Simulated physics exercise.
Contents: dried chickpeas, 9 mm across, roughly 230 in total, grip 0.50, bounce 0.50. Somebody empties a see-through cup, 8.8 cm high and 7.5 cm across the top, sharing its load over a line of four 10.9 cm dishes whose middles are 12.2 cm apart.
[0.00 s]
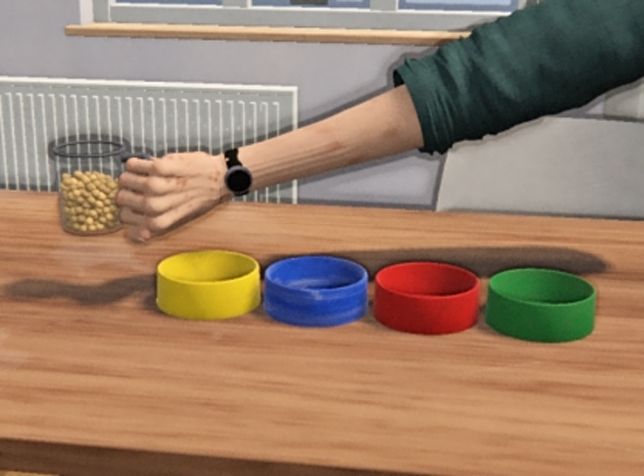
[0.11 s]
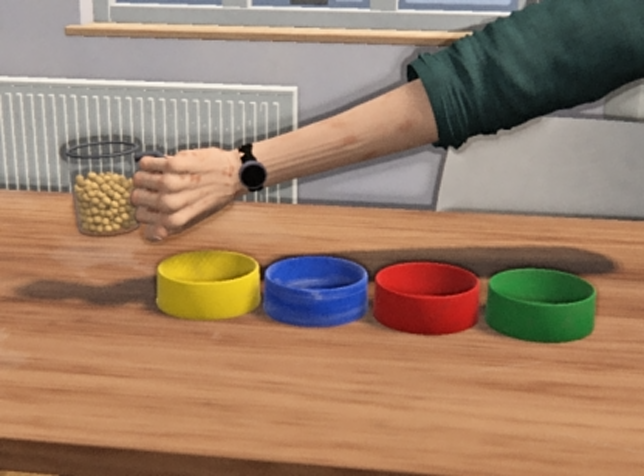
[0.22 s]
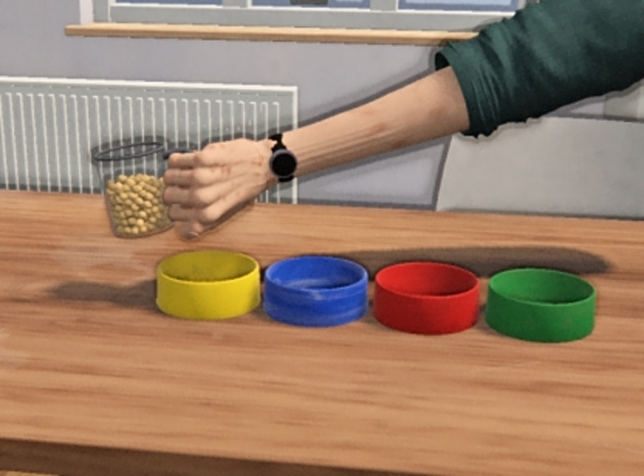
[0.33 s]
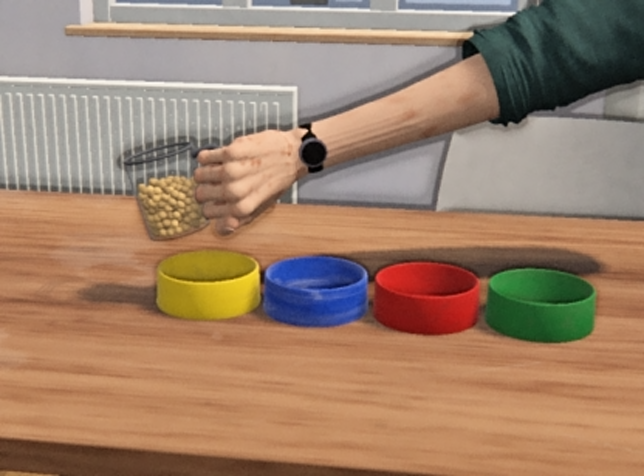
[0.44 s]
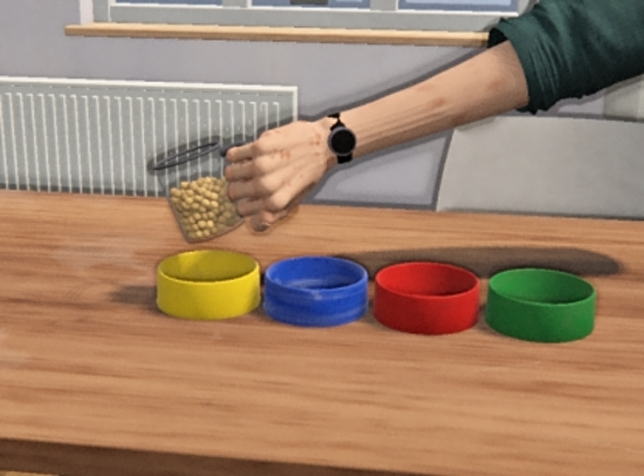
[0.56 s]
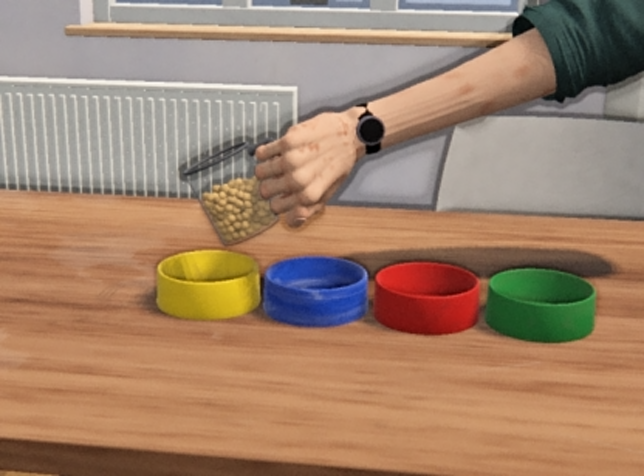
An arm in a dark green sleeve with a black wristwatch reaches in from the right, holding a clear cup of dried chickpeas above a wooden table, seen from the front and slightly above. Yellow, blue, red and green dishes stand in a row from left to right, before a white radiator and window. The hand carries the cup rightward, steadily tilting it, while the camera stays still.
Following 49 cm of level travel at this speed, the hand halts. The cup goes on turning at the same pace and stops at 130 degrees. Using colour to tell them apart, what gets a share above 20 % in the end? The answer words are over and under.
Red: Over. Blue: Under. Green: Over. Yellow: Under. Counter: Over.
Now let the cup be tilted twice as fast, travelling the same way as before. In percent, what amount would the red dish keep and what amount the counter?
Result - red dish: 90; counter: 10.
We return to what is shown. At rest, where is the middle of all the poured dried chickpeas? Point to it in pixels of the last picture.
My guess is close to (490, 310).
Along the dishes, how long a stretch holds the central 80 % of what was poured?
Roughly 13 cm of the row.
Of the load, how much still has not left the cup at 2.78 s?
Roughly 0 in a hundred.
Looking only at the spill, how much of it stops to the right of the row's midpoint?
Share: About 100 in a hundred.
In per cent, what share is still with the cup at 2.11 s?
Roughly 95 in a hundred.
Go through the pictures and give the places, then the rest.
The first picture shows cup at (91, 188), tilt 0 degrees, lip at (56, 148), moved 0.0 cm; middle of the pieces at (89, 201); yellow dish at (208, 267); blue dish at (316, 273); red dish at (427, 280); green dish at (542, 287).
The second picture shows cup at (106, 189), tilt 3 degrees, lip at (69, 150), moved 1.7 cm; middle of the pieces at (104, 202).
The third picture shows cup at (137, 190), tilt 8 degrees, lip at (97, 155), moved 5.3 cm; middle of the pieces at (137, 204).
The fourth picture shows cup at (169, 192), tilt 14 degrees, lip at (126, 160), moved 8.9 cm; middle of the pieces at (170, 205).
The fifth picture shows cup at (201, 194), tilt 20 degrees, lip at (156, 166), moved 12.5 cm; middle of the pieces at (204, 207).
The sixth picture shows cup at (234, 195), tilt 26 degrees, lip at (186, 172), moved 16.1 cm; middle of the pieces at (237, 208); yellow dish at (208, 267); blue dish at (316, 273); red dish at (427, 280); green dish at (542, 287). Its pace works out near 50 degrees a second; the hand travels 33 cm a second.
After 1.49 s, tilt 74 degrees; cup holds 100 %.
Then, at 2.11 s, tilt 106 degrees; cup holds 95 %.
After 2.78 s, tilt 130 degrees; cup holds 0 %, red 30 %, green 45 %.
By 3.1 s all is still; red 30 %, blue 0 %, green 45 %, yellow 0 %, counter 30 %.
